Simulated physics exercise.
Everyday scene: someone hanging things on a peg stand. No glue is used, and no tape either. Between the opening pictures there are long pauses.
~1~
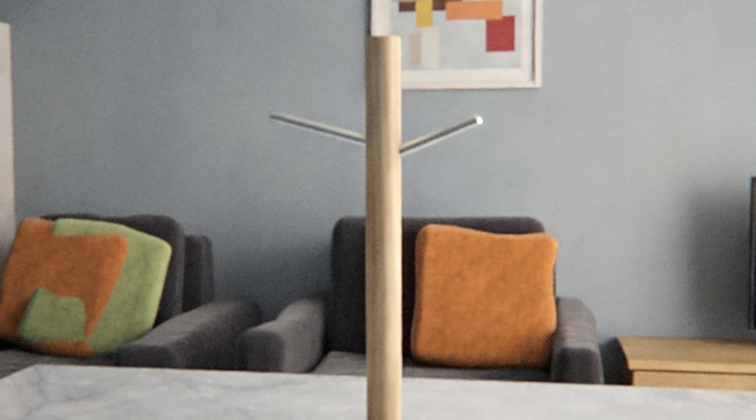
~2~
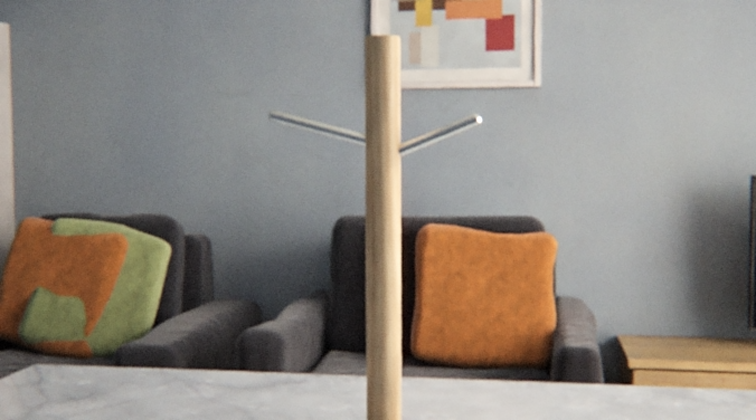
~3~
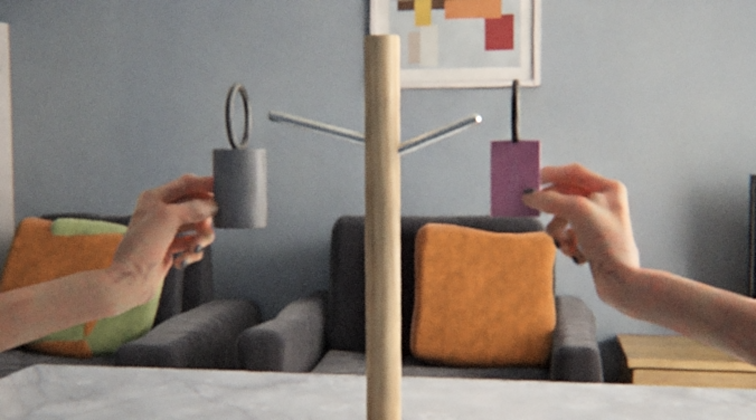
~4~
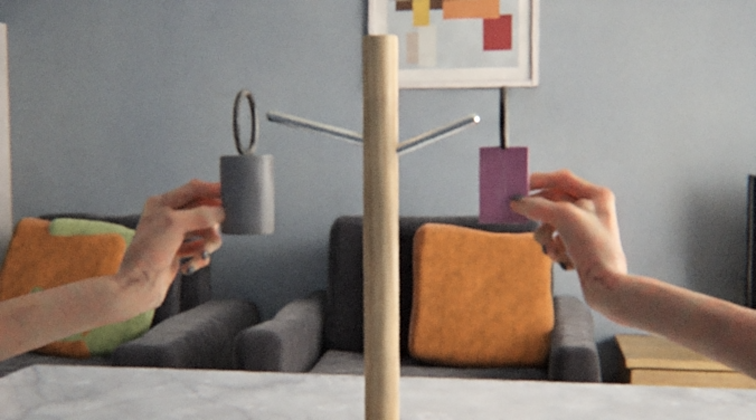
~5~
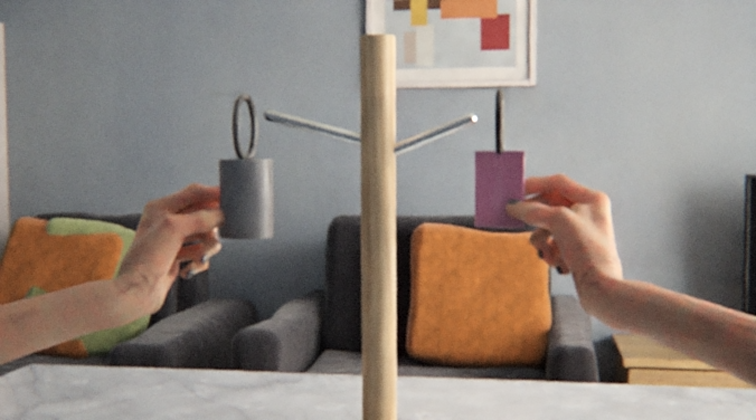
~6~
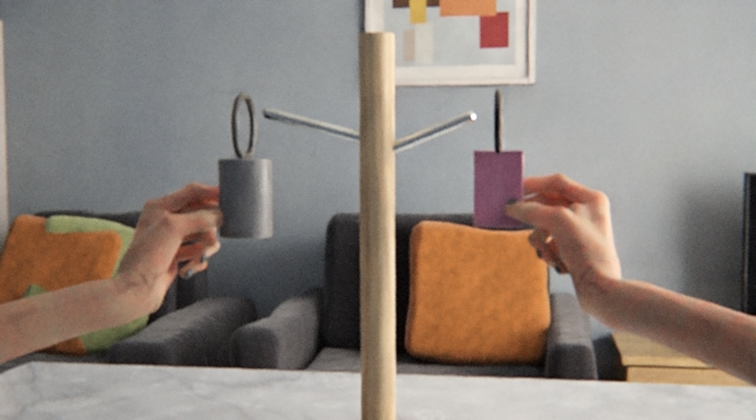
In this clip, a wooden peg stand stands alone before grey armchairs with orange cushions, then two hands bring in a grey lantern on the left and a pink-purple tag on the right, shifting them slightly beside the metal pegs.
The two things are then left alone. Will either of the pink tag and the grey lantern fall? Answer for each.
Pink tag: Falls; grey lantern: Falls.
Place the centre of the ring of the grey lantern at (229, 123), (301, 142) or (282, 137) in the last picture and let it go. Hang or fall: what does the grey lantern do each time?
In order, it loses its grip, then it keeps its grip, then it keeps its grip.
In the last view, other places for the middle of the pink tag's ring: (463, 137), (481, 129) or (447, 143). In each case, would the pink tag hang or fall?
In order, it keeps its place, then it ends up below, then it keeps its place.
Then, 0.16 s on from there, pink tag on its way down near (499, 228); grey lantern on its way down near (245, 231).
Then, 0.24 s on from there, pink tag on its way down near (498, 350); grey lantern on its way down near (247, 348).
In the end, the pink tag slips down, near (498, 394); the grey lantern slips down, near (247, 379).
